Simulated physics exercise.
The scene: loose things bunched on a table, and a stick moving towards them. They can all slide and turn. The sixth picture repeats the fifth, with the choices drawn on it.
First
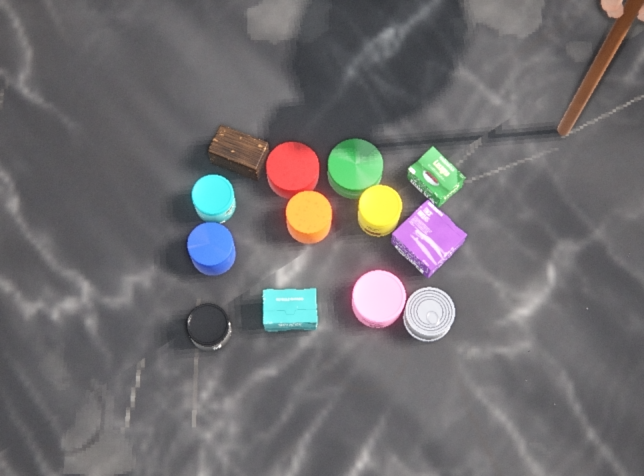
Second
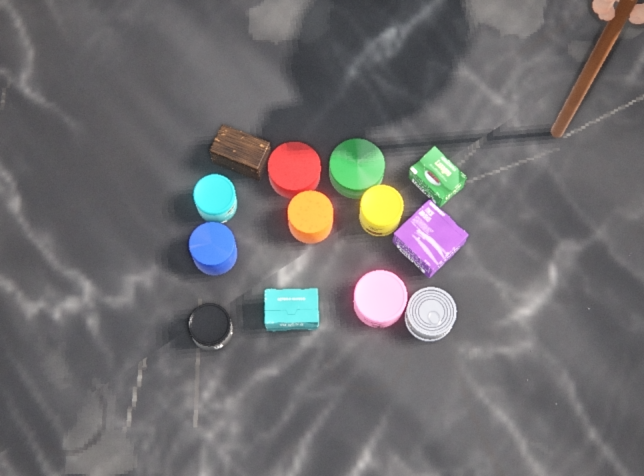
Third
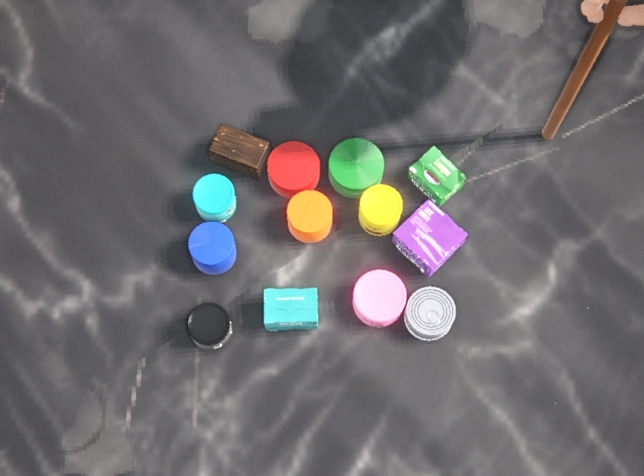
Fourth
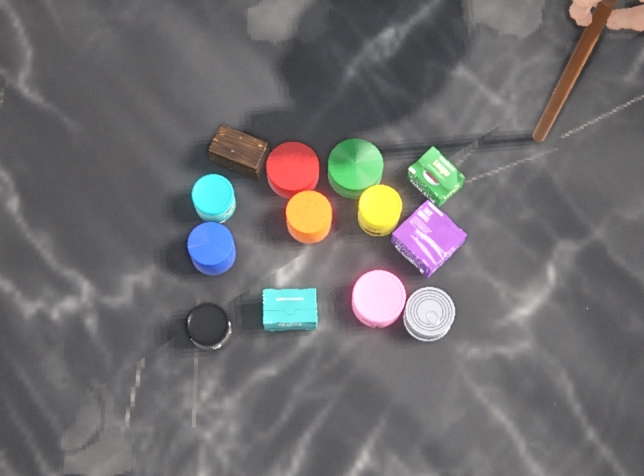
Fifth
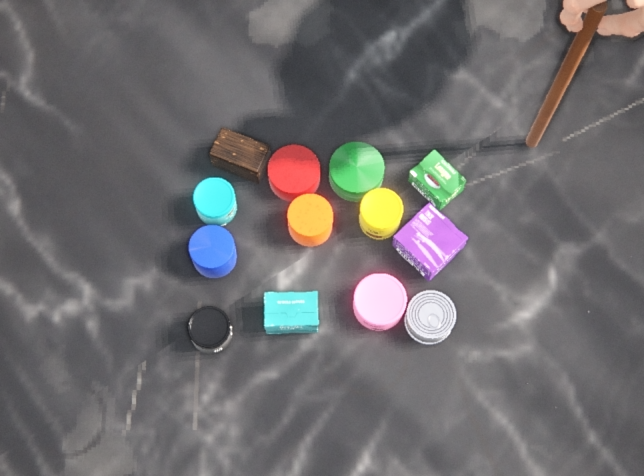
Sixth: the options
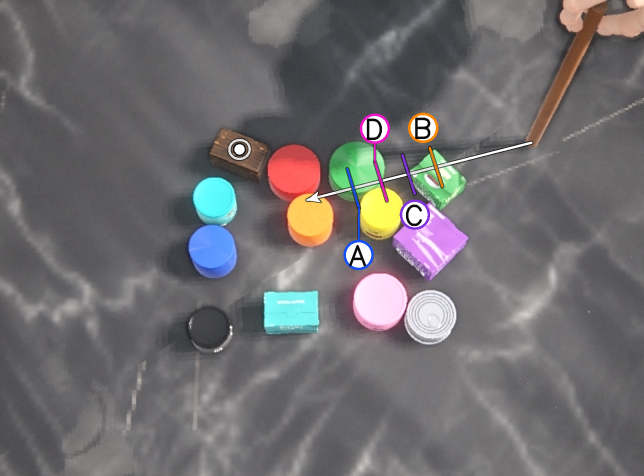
On a dark marbled table, a hand moves a brown stick left beside colourful objects.
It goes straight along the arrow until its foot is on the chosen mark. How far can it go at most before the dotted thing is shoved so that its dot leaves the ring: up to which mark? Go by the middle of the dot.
Stop at D.
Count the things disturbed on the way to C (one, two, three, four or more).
In all, one.
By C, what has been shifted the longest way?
The green packet has gone farthest.
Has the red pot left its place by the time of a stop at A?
By then, yes.
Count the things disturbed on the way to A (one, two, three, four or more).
In all, four or more.
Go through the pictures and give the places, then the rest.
The first frame shows yellow jar (379, 211); orange pot (309, 218); red pot (292, 171).
The second frame shows red pot (294, 171); green packet (437, 177).
The third frame shows purple box (429, 239); blue tin (213, 248).
The fourth frame shows turquoise tub (215, 200); green tin (355, 169).
The fifth frame shows black block (241, 156); pink jar (380, 303); grey tin (430, 318).
On the marked copy, A at (353, 188); B at (436, 167); C at (408, 174); D at (381, 181); the arrow from (531, 143) to (307, 200); the white dot at (240, 150).
Following D. Soon after the start, foot of the stick (477, 157).
Later, foot of the stick (423, 171); green packet (425, 190).
In the end, foot of the stick (381, 182); green packet (420, 192); green tin (348, 172); the dot is still in its ring.
As for the rest, A shifts the dotted thing to (219, 152); B keeps the dot in but is short; C keeps the dot in but is short.
